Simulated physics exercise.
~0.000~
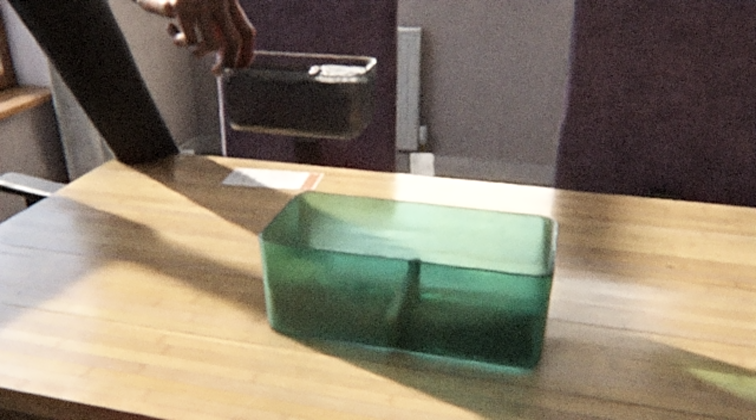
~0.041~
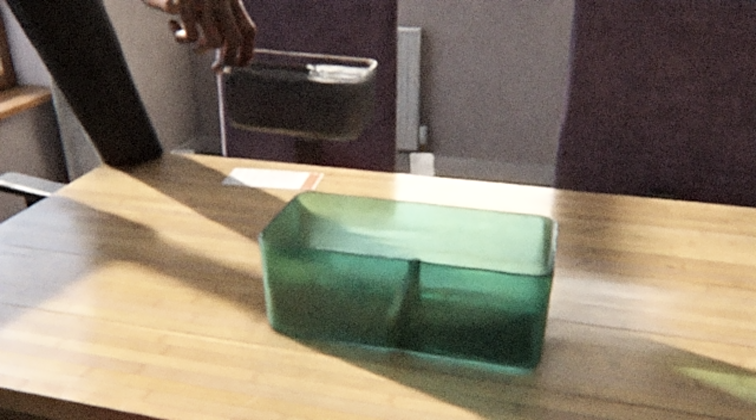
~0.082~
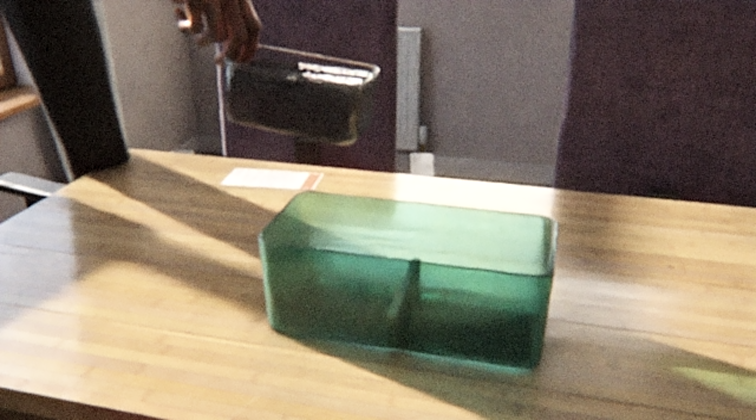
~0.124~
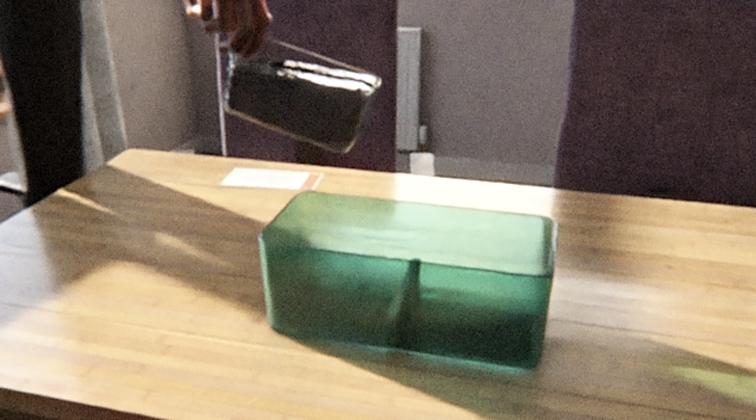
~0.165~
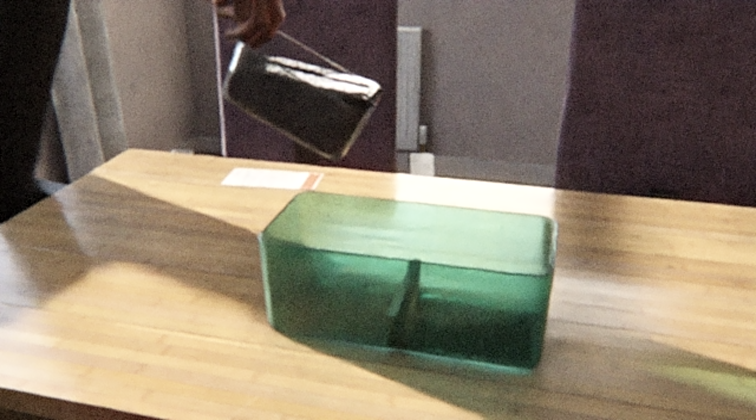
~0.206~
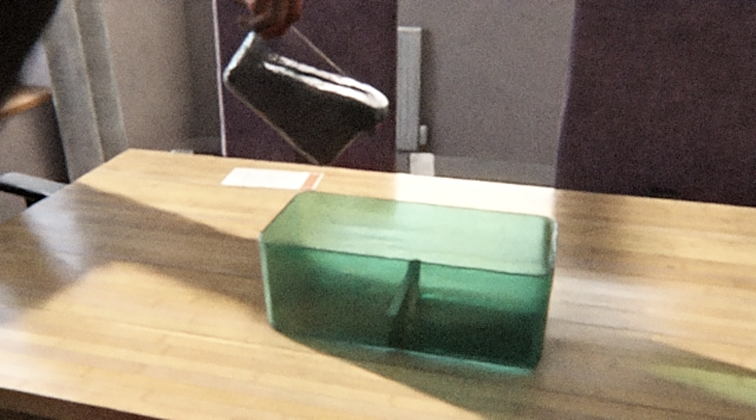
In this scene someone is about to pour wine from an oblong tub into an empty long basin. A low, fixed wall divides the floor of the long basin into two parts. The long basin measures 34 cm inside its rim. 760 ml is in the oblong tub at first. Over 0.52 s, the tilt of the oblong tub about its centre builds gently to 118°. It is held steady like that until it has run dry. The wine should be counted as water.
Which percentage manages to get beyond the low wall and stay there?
Beyond the low wall, roughly 51 per cent stays.
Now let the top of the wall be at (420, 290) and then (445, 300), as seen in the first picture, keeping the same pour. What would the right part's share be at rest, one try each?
Around 35 and 30 percent, in that order.
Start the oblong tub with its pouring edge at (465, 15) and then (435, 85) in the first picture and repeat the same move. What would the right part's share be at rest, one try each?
75 then 80 %.
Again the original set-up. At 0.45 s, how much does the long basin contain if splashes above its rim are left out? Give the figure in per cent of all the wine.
At that time the basin holds about 56 per cent of the liquid.
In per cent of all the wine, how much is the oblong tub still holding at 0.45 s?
Remaining: Near 10 % of the total.
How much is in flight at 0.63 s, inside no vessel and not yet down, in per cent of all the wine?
In-air share: About 10 %.
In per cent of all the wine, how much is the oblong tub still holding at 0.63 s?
Around 1 percent of it.
Then, 0.45 s in, the tilt is 113° and 9 per cent is still to pour, 16 is left of the wall and 40 right of it.
Then, 0.63 s in, the tilt is 118° and 1 per cent is still to pour, 36 is left of the wall and 52 right of it.
Then, 0.82 s in, the tilt is 118° and 0 per cent is still to pour, 44 is left of the wall and 51 right of it.
Then, 1.02 s in, the tilt is 118° and 0 per cent is still to pour, 46 is left of the wall and 51 right of it.
Finally, 46 per cent lies left of the wall, 51 right of it and 3 outside.
